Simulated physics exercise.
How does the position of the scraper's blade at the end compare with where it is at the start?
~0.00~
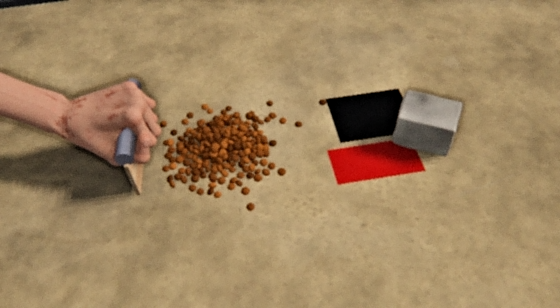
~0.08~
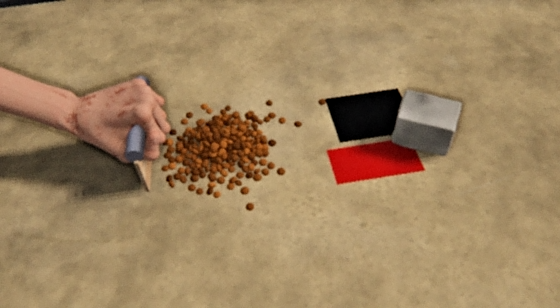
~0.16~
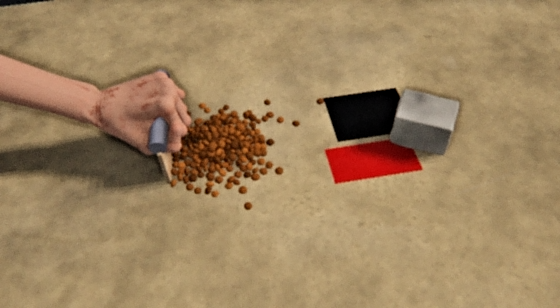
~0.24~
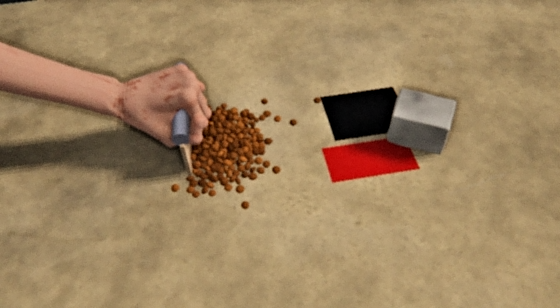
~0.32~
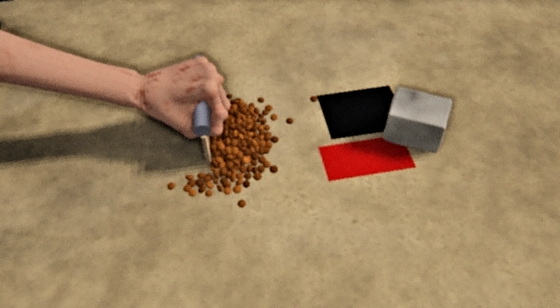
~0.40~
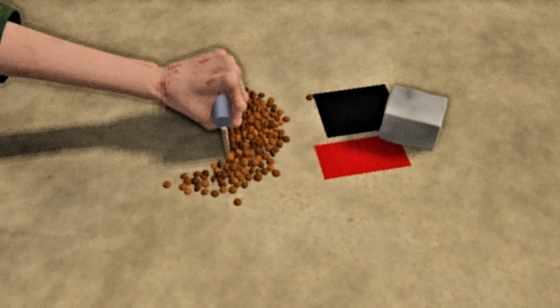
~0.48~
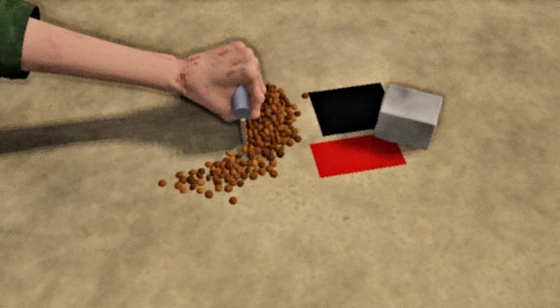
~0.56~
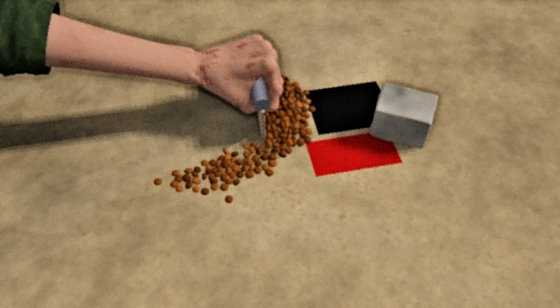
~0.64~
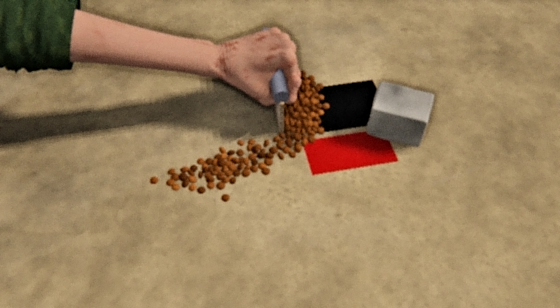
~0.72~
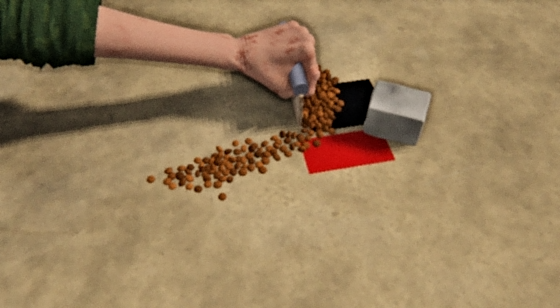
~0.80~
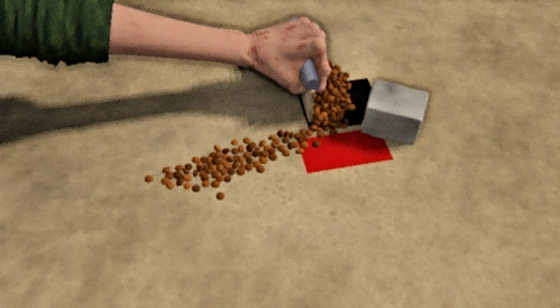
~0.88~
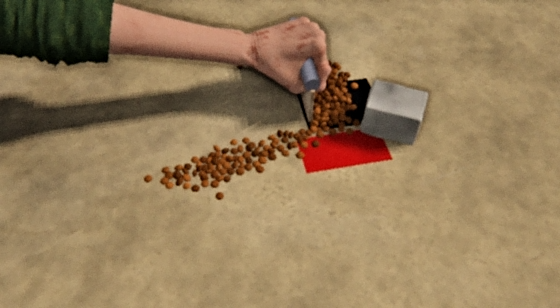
At the start the blade is on the left, just beside the near side of the heap of pellets. By the end it is farther right and higher up, at the left side of the black sheet with a bunch of pellets against it.
